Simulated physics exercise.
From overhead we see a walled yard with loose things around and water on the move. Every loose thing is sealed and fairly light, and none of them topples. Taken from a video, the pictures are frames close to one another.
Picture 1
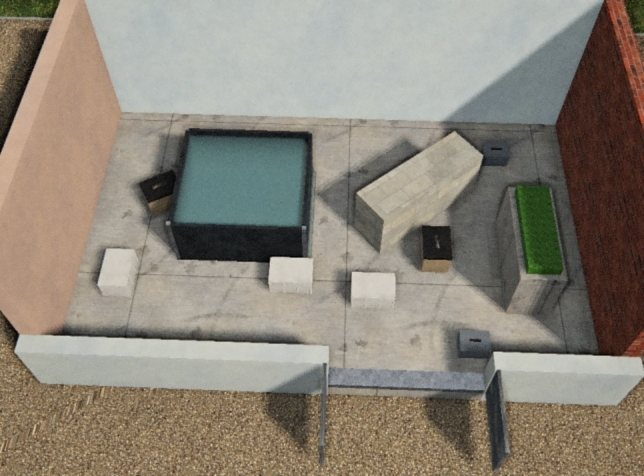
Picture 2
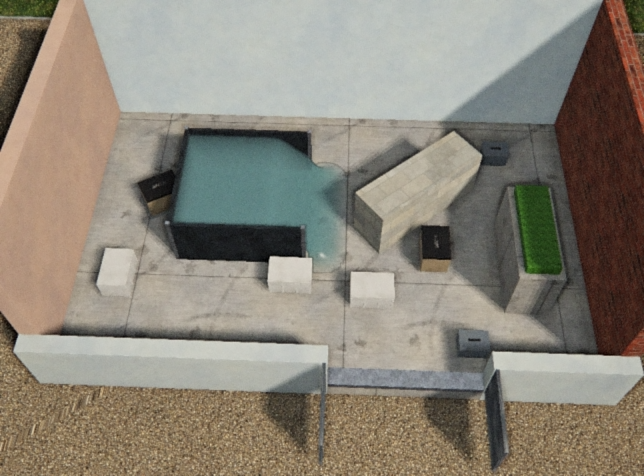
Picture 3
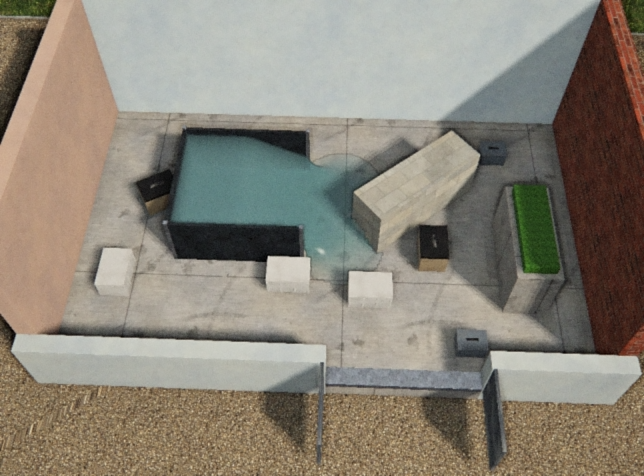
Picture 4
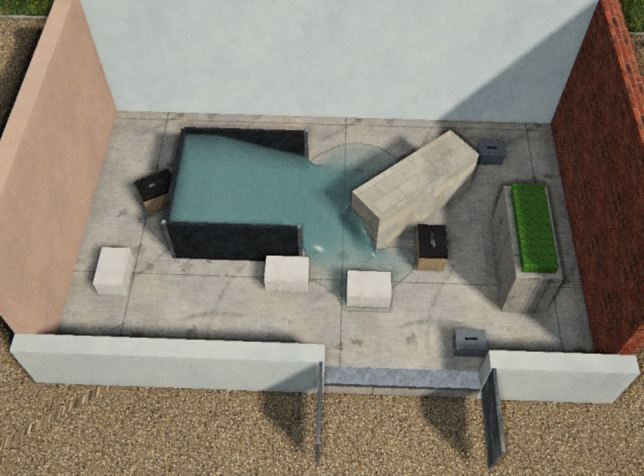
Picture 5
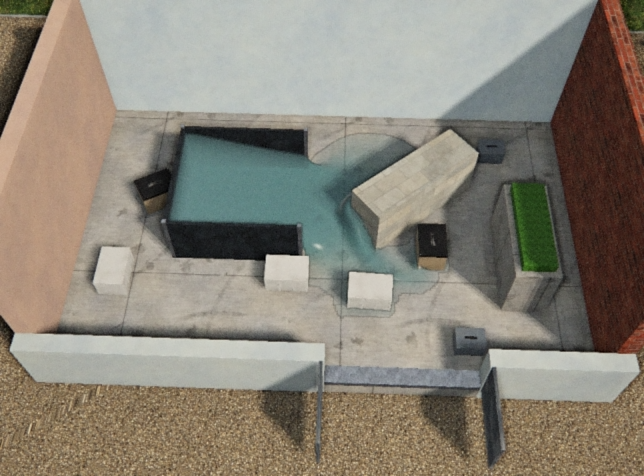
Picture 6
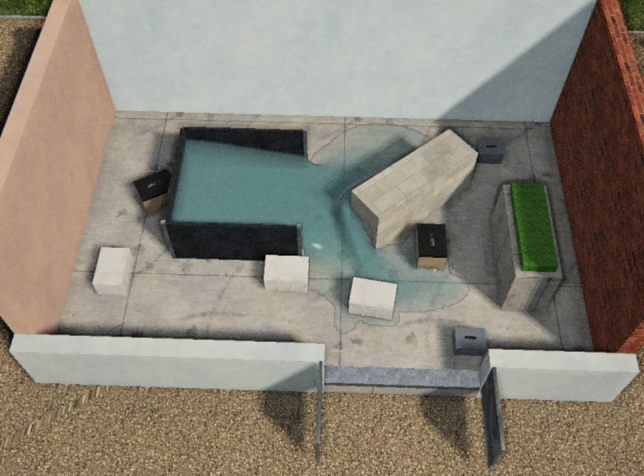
The clip opens on a walled yard seen from above, with a dark-sided tank of blue-green water among pale blocks and small boxes. The tank's right side gives way to water, which spreads rightward across the paving and around the long angled block. It then reaches the white block near the entrance, which shifts and turns slightly.
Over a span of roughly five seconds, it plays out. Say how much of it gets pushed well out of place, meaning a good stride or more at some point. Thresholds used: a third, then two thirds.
Mid band.
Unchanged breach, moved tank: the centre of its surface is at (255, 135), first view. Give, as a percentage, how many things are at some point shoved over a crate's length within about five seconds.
Roughly 70 percent of them.
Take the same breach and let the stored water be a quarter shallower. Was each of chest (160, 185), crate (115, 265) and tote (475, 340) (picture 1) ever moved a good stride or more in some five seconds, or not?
First one stopped before it, second one stopped before it, third one reached the mark.
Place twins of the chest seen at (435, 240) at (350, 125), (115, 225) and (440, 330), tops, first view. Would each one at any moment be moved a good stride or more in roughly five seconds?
Copy one: Slides well clear; copy two: Barely shifts; copy three: Slides well clear.
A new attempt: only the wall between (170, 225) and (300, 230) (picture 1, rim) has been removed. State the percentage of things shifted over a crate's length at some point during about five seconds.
I'd say near 70 %.
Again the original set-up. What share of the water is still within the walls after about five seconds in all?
82 %.
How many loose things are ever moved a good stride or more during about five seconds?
I count 3.
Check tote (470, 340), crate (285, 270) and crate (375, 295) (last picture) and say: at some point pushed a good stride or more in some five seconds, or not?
One, displaced that much; two, under that distance; three, displaced that much.
A moment on, 1 of 7 are well off their spots; 0 afloat.
Next, 2 of 7 are well off their spots; 1 afloat.
Later, 3 of 7 are well off their spots; 2 afloat.
In the end, 3 of 7 are well off their spots, and 3 have been at some point; 1 afloat.
